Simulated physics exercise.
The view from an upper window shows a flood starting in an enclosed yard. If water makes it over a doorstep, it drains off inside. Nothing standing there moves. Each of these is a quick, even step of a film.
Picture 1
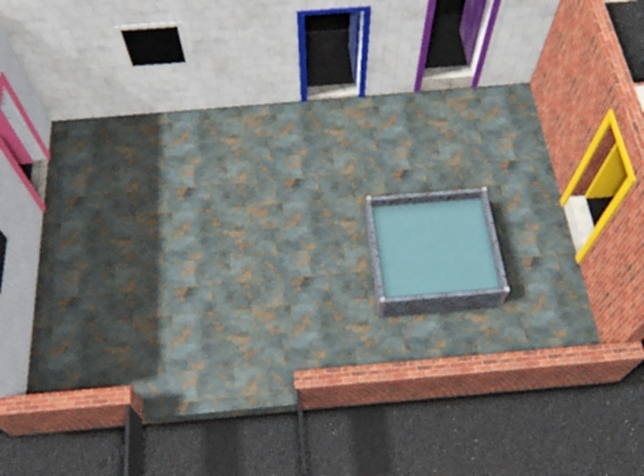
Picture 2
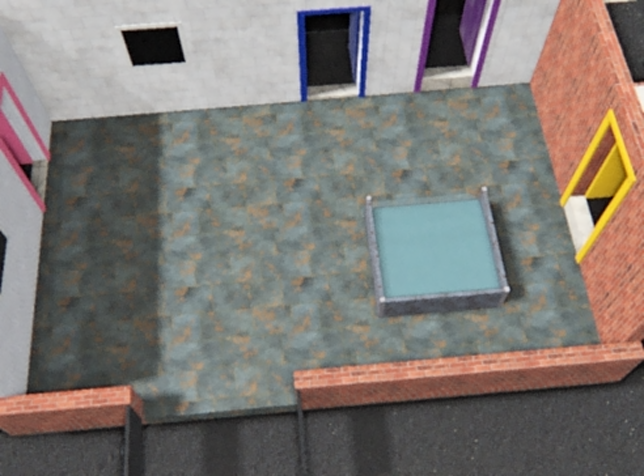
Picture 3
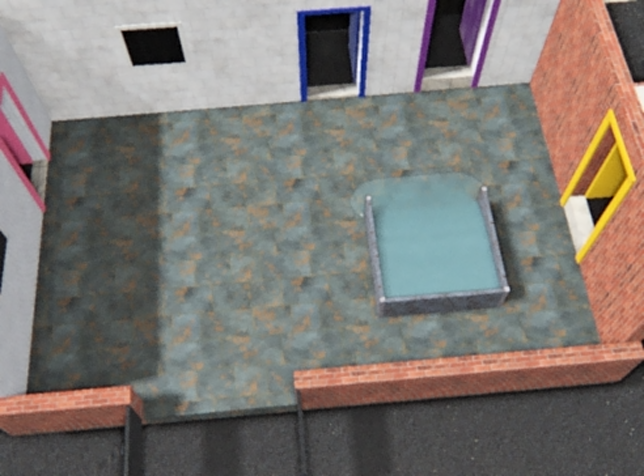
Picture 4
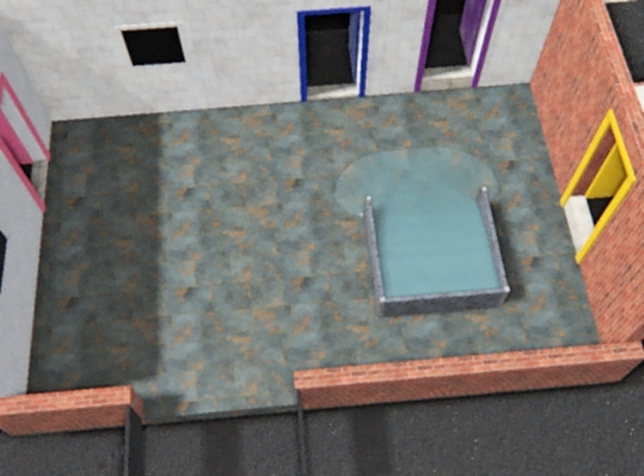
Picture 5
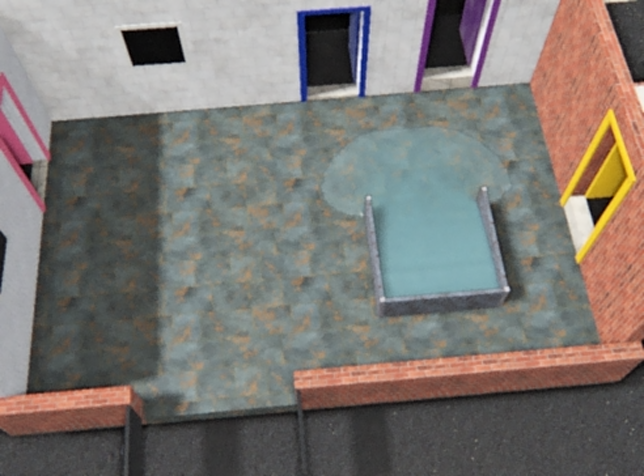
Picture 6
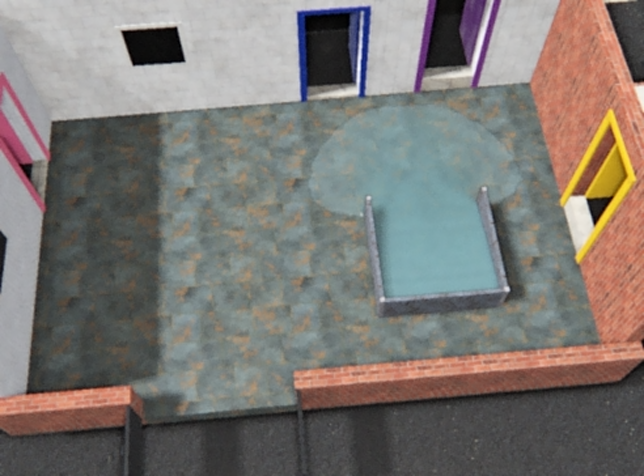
In a walled yard with blue, purple, pink and yellow framed openings, a square tank of water sits whole and still on the mottled floor. Its far side opens and water pours out, spreading in a widening rounded sheet across the floor toward the back wall.
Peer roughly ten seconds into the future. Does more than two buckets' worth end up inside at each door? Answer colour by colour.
The yellow door no, two at most; the pink door yes, more than two; the blue door yes, more than two; the purple door no, two at most.
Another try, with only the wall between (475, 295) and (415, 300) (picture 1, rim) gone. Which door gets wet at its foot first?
The door marked yellow.
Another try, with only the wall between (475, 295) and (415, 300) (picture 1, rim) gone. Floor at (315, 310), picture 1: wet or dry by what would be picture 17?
Submerged.
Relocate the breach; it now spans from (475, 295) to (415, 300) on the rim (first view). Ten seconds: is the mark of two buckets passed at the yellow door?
The yellow door stays within the limit.
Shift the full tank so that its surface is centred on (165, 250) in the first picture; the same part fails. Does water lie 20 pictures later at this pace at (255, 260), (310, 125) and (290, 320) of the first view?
Taking the three spots in that order, I'd say spared, then drenched, then spared.
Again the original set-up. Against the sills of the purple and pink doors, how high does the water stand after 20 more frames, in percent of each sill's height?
Some 40 percent and then some 0 percent.
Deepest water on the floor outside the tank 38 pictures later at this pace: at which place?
It should be close to (547, 364).
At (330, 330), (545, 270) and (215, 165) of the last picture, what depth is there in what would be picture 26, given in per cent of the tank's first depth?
Around 0, 0 and 8 %.
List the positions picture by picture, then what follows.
In the first picture, the tank at (435, 245) is whole and still.
In the second picture, water pours out on the tank's far side and has run to (365, 210).
In the third picture, water pours out on the tank's far side and has run to (356, 198).
In the fourth picture, water pours out on the tank's far side and has run to (346, 177).
In the fifth picture, water pours out on the tank's far side and has run to (356, 143).
In the sixth picture, water pours out on the tank's far side and has run to (373, 113).
A moment on, water covers 20 % of the floor; the yellow door not reached, the pink door not reached, the blue door under two buckets in, the purple door wet at the sill, nothing in.
Next, water covers 25 % of the floor; the yellow door not reached, the pink door not reached, the blue door over two buckets in, the purple door wet at the sill, nothing in.
Then, water covers 35 % of the floor; the yellow door wet at the sill, nothing in, the pink door not reached, the blue door far over two buckets in, the purple door wet at the sill, nothing in.
Later, water covers 65 % of the floor; the yellow door wet at the sill, nothing in, the pink door over two buckets in, the blue door far over two buckets in, the purple door wet at the sill, nothing in.
In the end, water covers 85 % of the floor; the yellow door wet at the sill, nothing in, the pink door over two buckets in, the blue door far over two buckets in, the purple door wet at the sill, nothing in.
